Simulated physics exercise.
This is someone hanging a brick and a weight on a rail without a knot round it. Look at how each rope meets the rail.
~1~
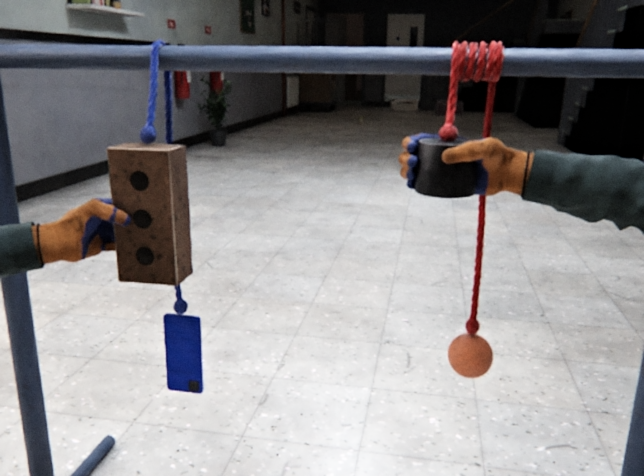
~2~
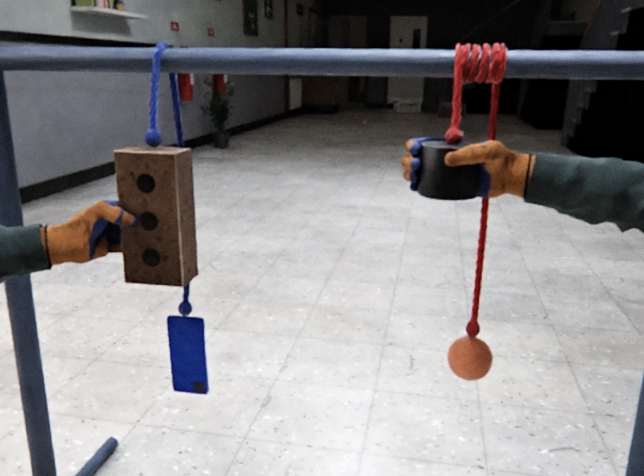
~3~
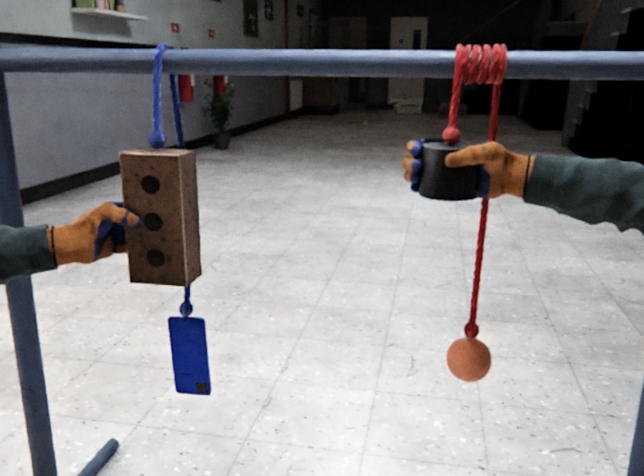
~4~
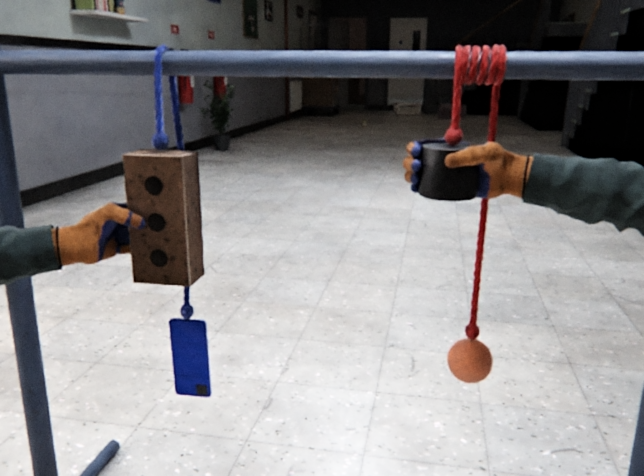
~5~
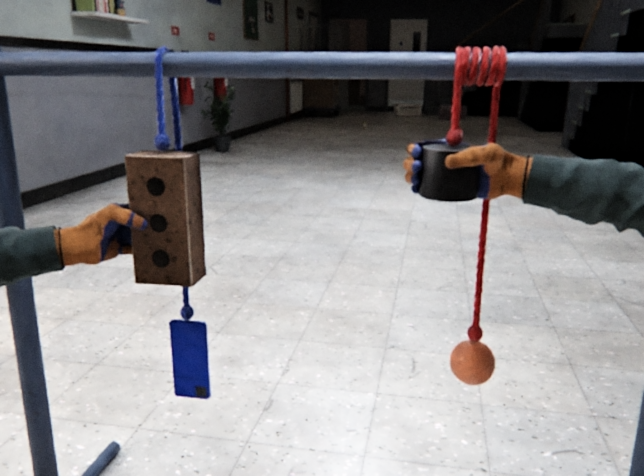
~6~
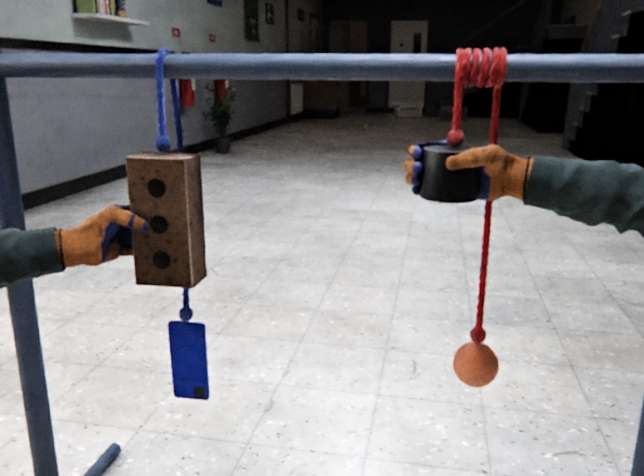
In a dim hall with a pale tiled floor, seen from the front, a blue-grey rail crosses the view. A gloved hand at left holds a brown brick on a blue rope laid over the rail, a flat blue object below; another at right grips a black cylinder on a red rope wound several times, a round orange object below. The brick and blue object shift slightly right and down, then the orange one drifts slightly right.
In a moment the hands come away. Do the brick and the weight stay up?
Outcome: The brick runs down to the floor. The weight is held.
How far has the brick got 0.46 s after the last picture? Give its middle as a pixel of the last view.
Close to (183, 438).
Then, 0.46 s on from there, brick dropping near (183, 438); weight off the floor near (456, 174).
Then, 0.76 s on from there, brick on the floor; weight off the floor near (454, 174).
In the end, brick on the floor; weight off the floor near (455, 171). The brick drops and the weight keeps its height.
